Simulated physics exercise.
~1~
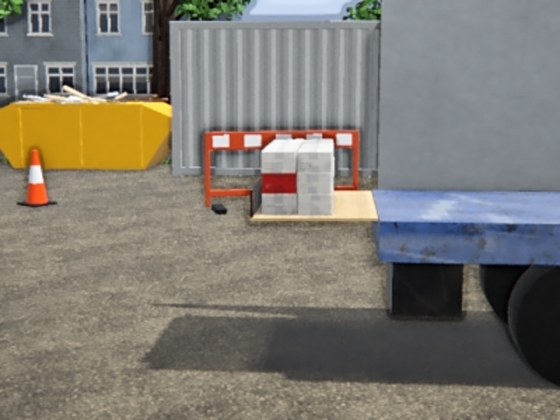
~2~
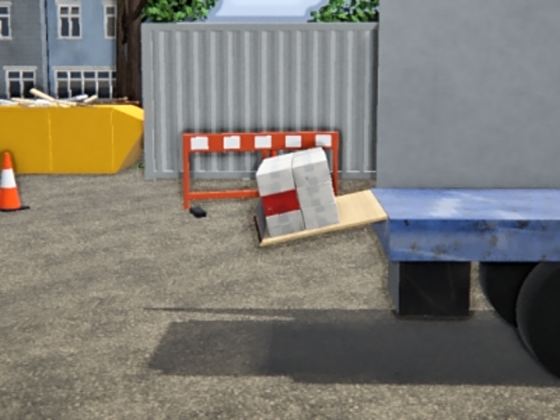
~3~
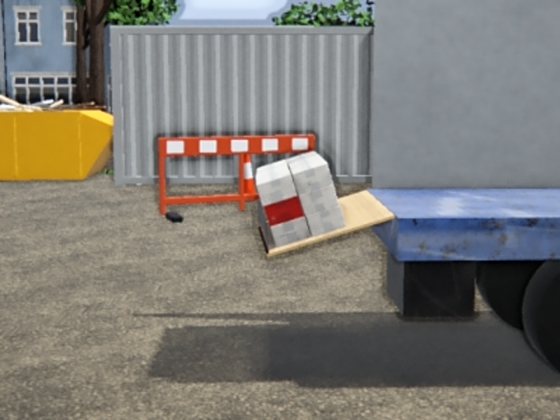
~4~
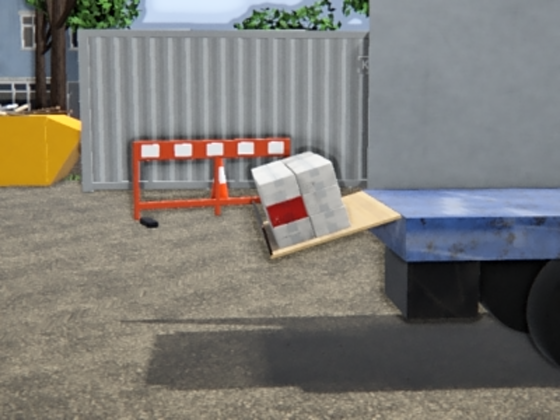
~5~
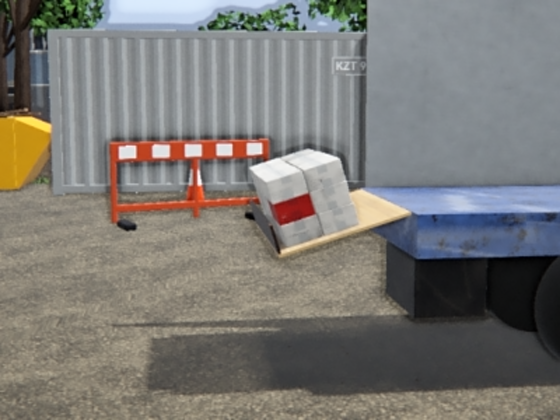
A stack of pale boxes, one marked with red, tilted as the platform behind a blue lorry bed sloped down to the left, its outer edge sinking. The view drifted sideways, and the boxes stayed together on the slanted platform without falling.
